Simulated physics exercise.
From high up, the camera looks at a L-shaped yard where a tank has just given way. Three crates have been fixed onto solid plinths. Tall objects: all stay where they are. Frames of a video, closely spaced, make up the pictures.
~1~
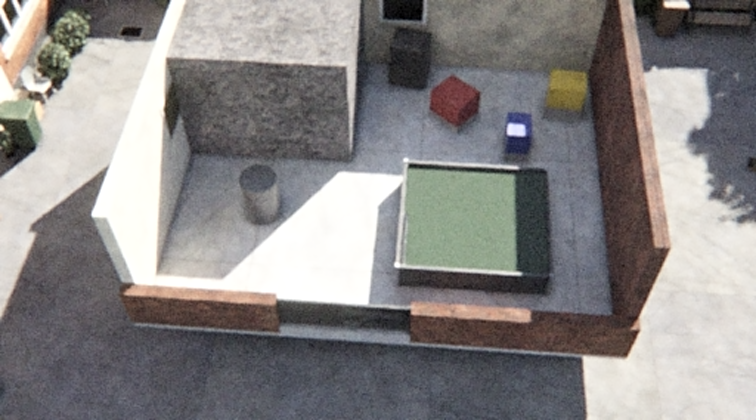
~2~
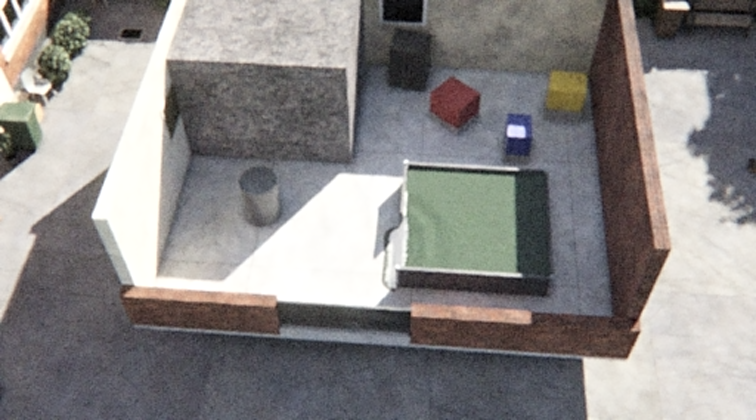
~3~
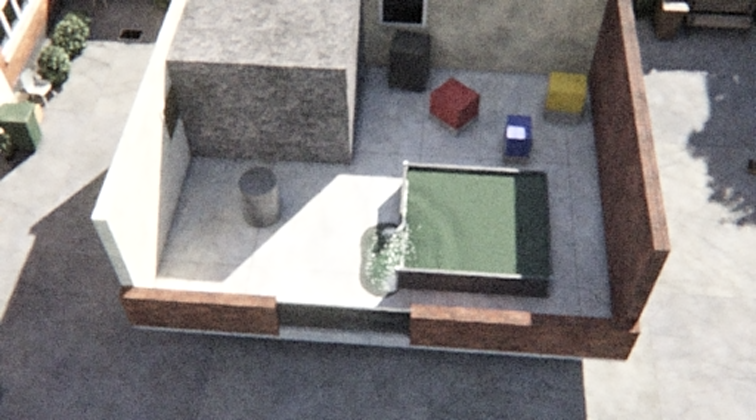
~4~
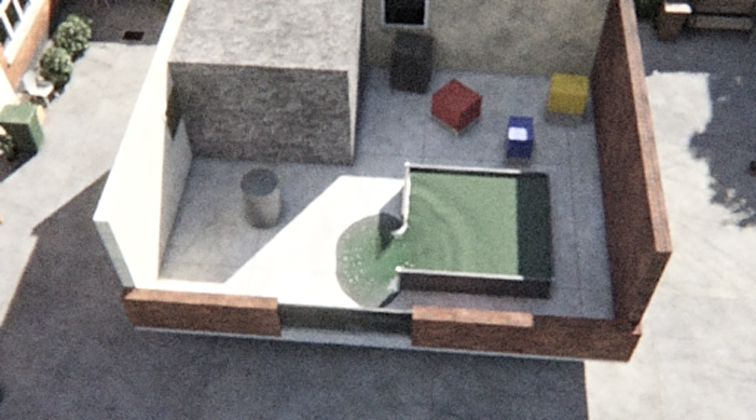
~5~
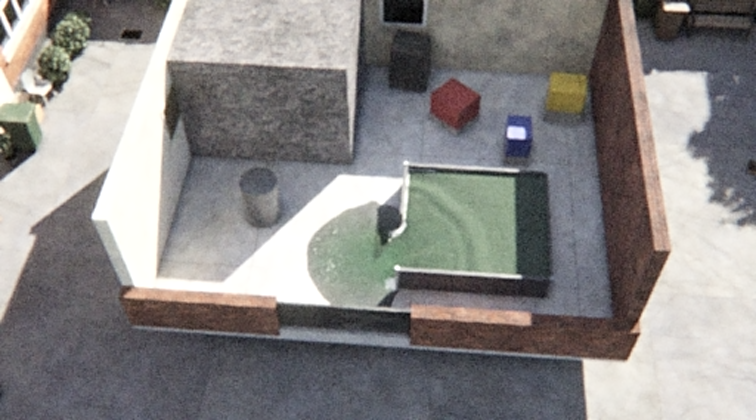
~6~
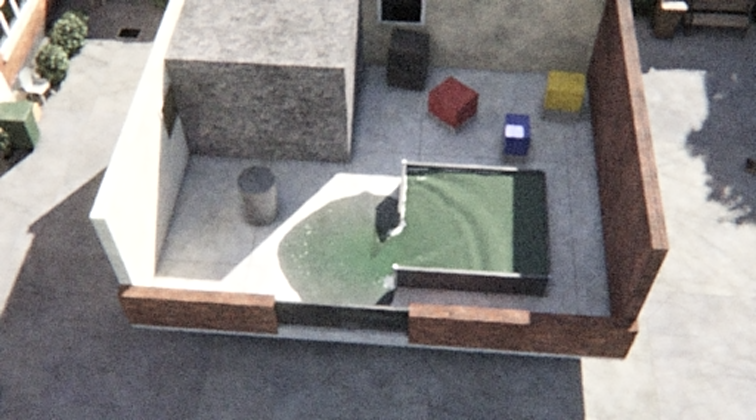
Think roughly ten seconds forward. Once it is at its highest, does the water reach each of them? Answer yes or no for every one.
Blue crate: No, it stays dry; red crate: No, it stays dry; yellow crate: No, it stays dry.
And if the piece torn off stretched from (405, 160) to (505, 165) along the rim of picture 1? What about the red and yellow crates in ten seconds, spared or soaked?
Taking them in turn, the red crate is overtopped and the yellow crate is missed.
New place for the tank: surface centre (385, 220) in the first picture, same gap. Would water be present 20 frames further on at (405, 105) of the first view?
Not reached.
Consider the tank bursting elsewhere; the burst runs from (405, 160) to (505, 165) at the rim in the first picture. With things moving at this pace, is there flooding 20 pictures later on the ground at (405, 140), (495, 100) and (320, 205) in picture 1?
Point by point: Drenched, drenched, unwetted.
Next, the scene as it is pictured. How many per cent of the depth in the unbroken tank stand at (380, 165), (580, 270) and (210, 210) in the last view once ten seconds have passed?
I'd say close to 12, 0 and 25 percent.
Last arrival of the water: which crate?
The one in yellow.
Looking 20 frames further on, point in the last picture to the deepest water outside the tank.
It should be close to (172, 283).
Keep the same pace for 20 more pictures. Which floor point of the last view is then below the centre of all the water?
About (367, 244).
A moment on, water covers 25 % of the floor; the blue crate not reached, the red crate not reached, the yellow crate not reached.
Next, water covers 30 % of the floor; the blue crate not reached, the red crate not reached, the yellow crate not reached.
Then, water covers 40 % of the floor; the blue crate not reached, the red crate not reached, the yellow crate not reached.
Later, water covers 50 % of the floor; the blue crate not reached, the red crate not reached, the yellow crate not reached.
In the end, water covers 75 % of the floor; the blue crate stayed above the water, the red crate stayed above the water, the yellow crate stayed above the water.
